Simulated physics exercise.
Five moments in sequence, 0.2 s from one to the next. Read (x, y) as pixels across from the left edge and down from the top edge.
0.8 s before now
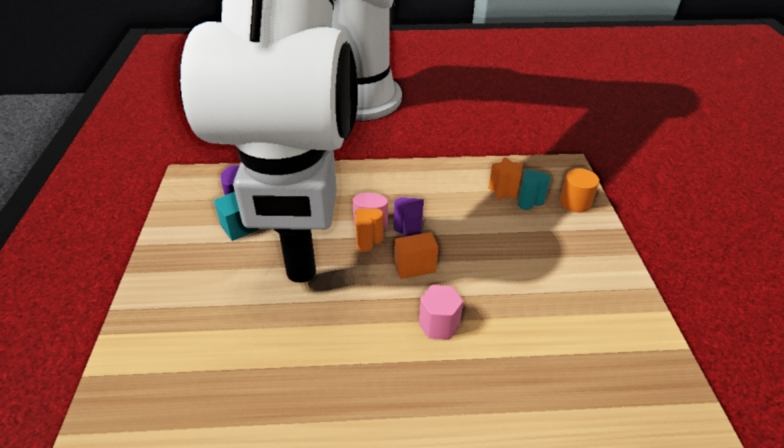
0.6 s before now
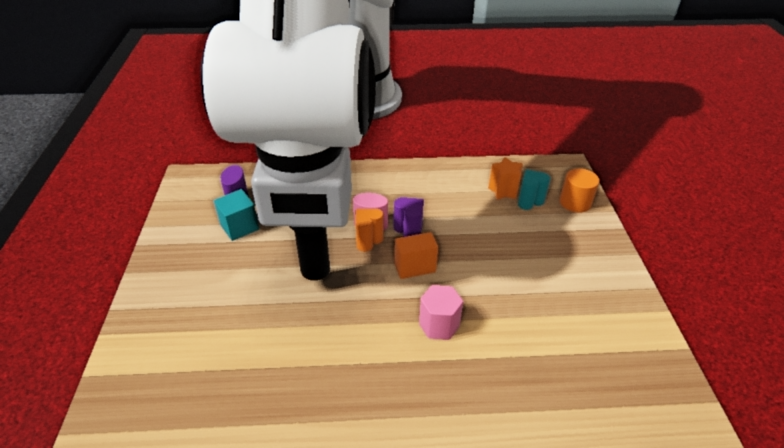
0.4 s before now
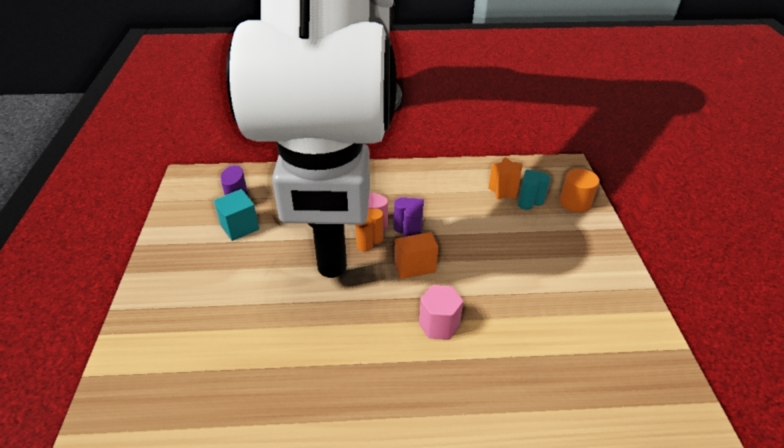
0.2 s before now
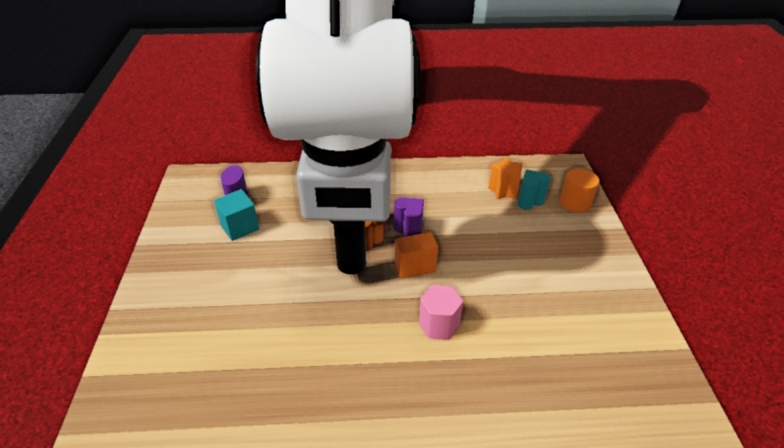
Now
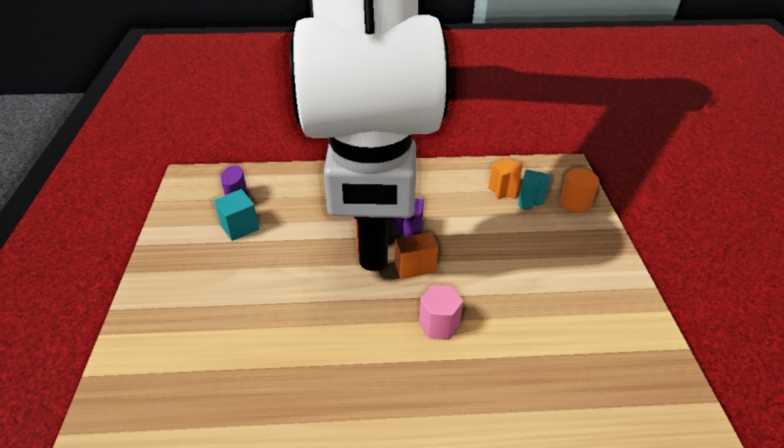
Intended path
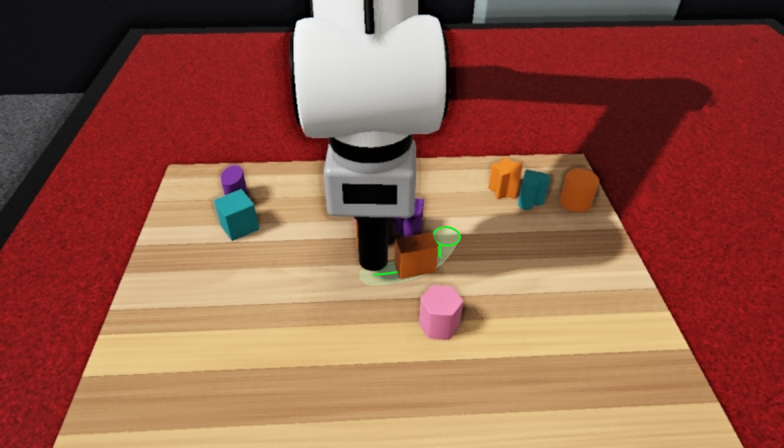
White robot arm with a black tool sliding steadily right across a wooden board, passing in front of motionless colourful blocks.
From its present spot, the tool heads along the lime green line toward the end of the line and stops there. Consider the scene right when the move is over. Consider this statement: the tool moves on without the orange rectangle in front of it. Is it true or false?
True
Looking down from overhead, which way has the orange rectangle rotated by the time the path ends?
Looking down, my answer is that the orange rectangle rotates clockwise.
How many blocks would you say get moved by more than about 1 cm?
My prediction: One block.
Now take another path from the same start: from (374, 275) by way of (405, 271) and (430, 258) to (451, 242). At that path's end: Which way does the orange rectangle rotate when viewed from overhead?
My prediction: CW.
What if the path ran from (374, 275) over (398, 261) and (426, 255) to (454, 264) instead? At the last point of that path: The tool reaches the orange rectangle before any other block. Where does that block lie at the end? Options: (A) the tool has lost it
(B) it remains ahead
Correct choice: B.
Path on the board, from (374, 275) over (407, 270) and (432, 256) to (446, 236).
On the path given first. One third of the way, tool (407, 256); orange rectangle (440, 238).
Two thirds of the way, tool (434, 242); orange rectangle (469, 229), turned 20° clockwise.
At the end, tool (448, 223); purple heart-shaped block in place; orange rectangle (482, 222), turned 65° clockwise.
